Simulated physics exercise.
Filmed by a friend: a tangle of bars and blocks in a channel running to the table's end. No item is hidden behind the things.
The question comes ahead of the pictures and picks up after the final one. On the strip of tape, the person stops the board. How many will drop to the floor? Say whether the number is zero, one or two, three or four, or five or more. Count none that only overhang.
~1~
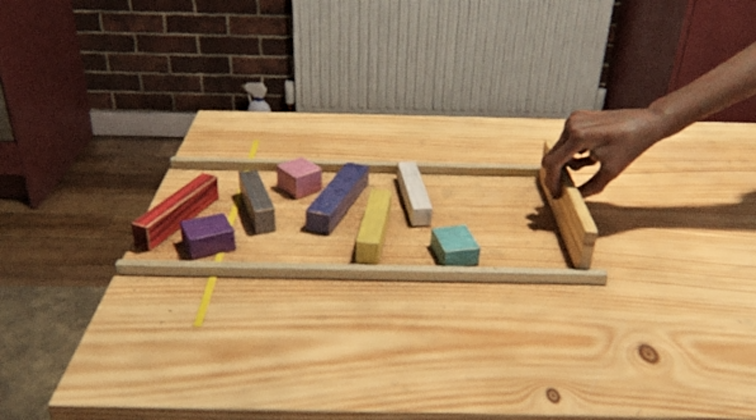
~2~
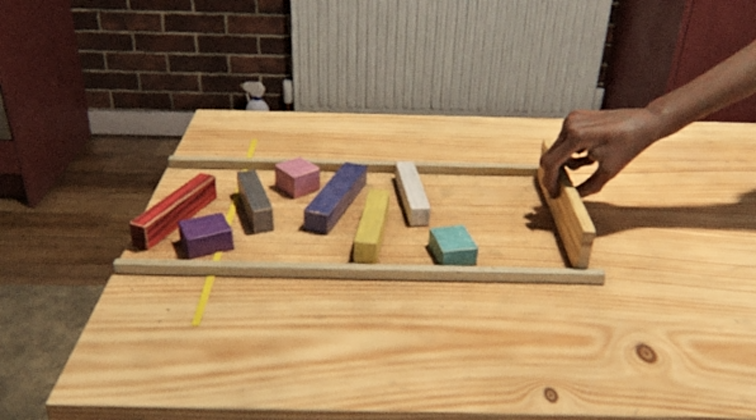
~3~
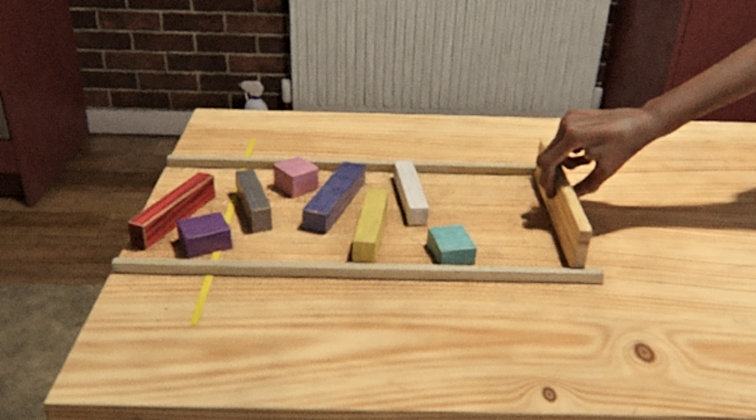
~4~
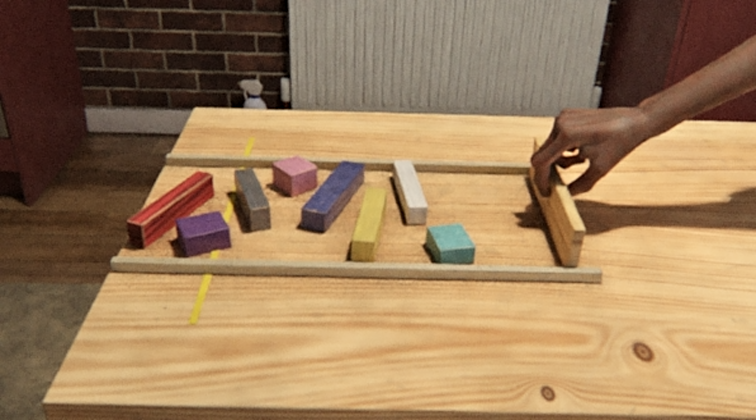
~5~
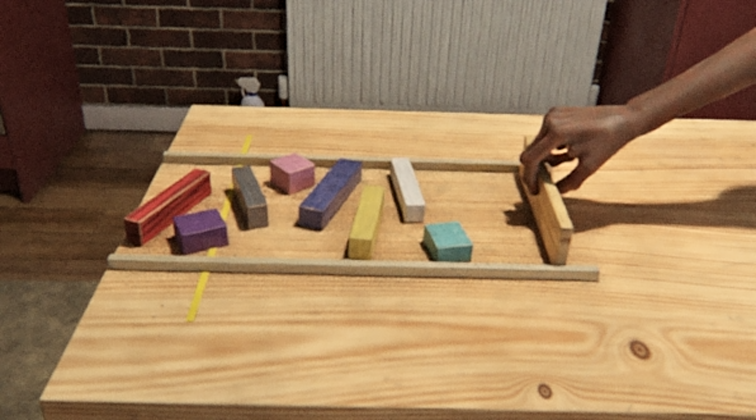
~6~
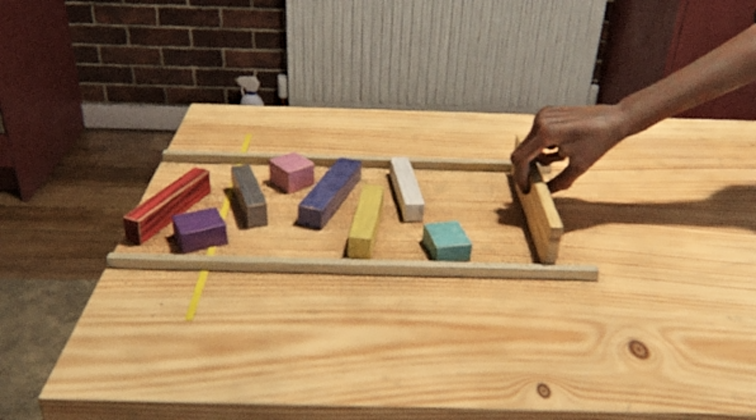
The push clears off a single one or two.
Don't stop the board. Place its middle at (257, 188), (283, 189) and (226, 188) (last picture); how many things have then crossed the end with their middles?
Going through the three positions, you'd get 0, 0 and 1.
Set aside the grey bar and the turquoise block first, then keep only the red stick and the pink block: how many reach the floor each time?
The counts: 0 and 0.
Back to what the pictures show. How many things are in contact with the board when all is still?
The count in contact is 2.
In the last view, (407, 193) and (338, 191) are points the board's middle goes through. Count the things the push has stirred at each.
That makes 3 at the first spot and 6 at the second.
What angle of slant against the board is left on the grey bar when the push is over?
Some 15 degrees.
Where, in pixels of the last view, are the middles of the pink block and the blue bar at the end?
They finish at roughly (168, 163) and (178, 185) respectively.
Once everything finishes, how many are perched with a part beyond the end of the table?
Expected count: 3.
Soon after, none off yet; red stick at rest near (170, 203); purple block at rest near (200, 230); grey bar at rest near (249, 195).
Then, none off yet; red stick at rest near (170, 203); purple block moving near (195, 231); grey bar moved a little near (223, 195).
At rest, the number that fall off is one or two; fallen, red stick.
